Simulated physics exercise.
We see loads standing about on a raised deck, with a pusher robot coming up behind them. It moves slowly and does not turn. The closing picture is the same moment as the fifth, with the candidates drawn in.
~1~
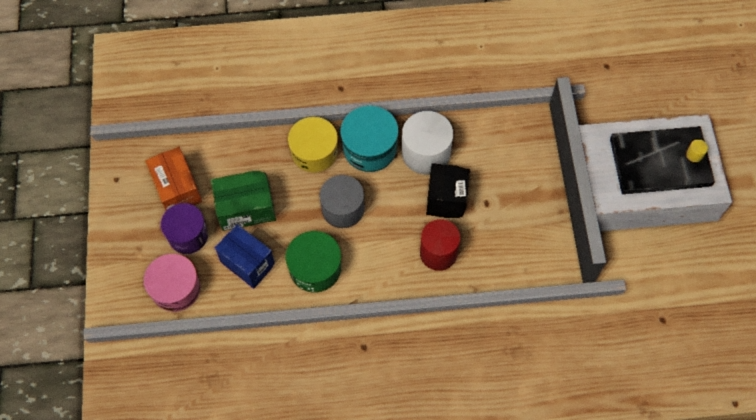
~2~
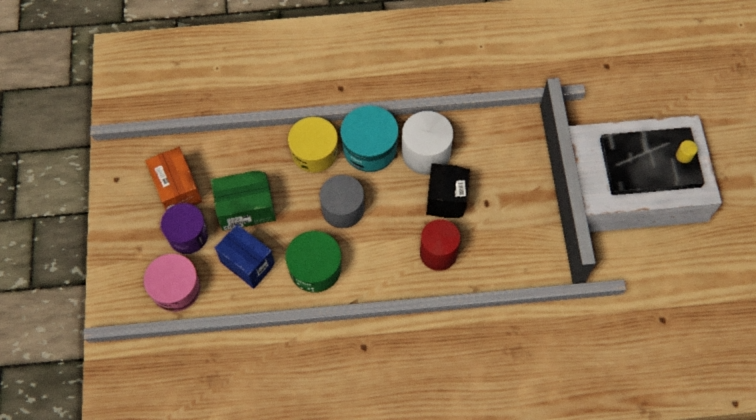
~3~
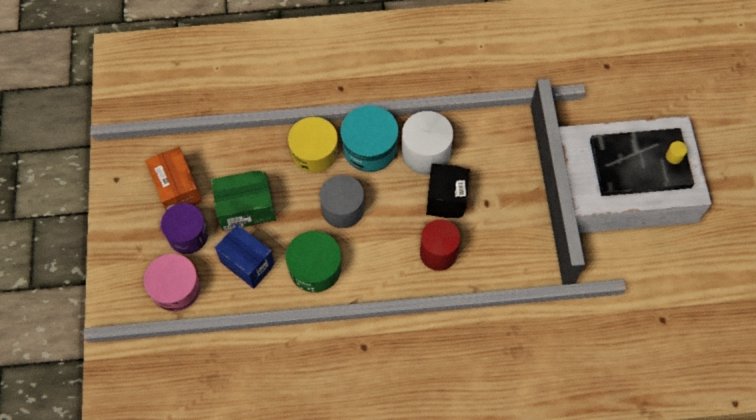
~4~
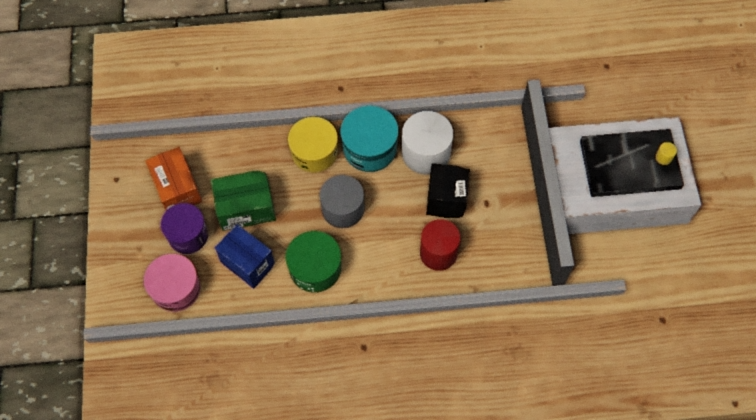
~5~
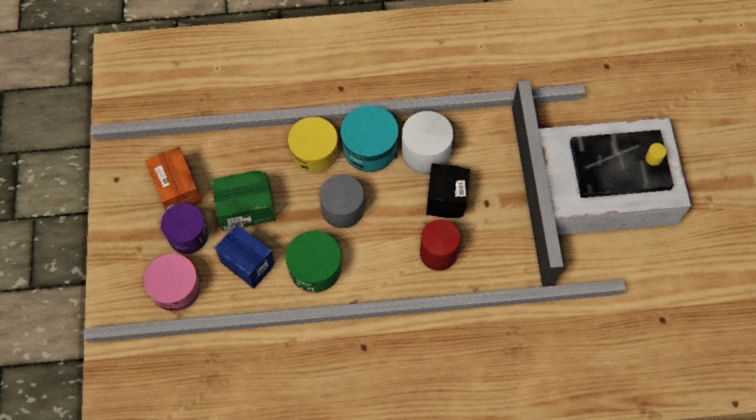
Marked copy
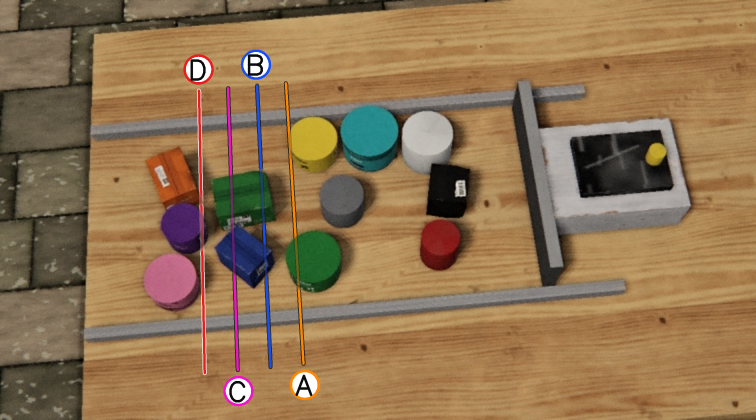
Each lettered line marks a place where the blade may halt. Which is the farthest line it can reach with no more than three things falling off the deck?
The farthest such stop is D.
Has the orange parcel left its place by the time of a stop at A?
Yes.
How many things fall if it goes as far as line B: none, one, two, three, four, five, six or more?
In all, none.
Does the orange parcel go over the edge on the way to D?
By then, yes.
On the marked copy, A at (294, 215); B at (263, 217); C at (233, 220); D at (202, 223).
Following D. Soon after the start, robot (492, 174); turquoise pail (329, 137); yellow pail (278, 143).
Later, robot (369, 185); pink pail (145, 285); orange parcel (149, 168).
In the end, robot (275, 193); pink pail over the edge; orange parcel over the edge; two fallen.
As for the rest, A is within the limit but short; B is within the limit but short; C is within the limit but short.
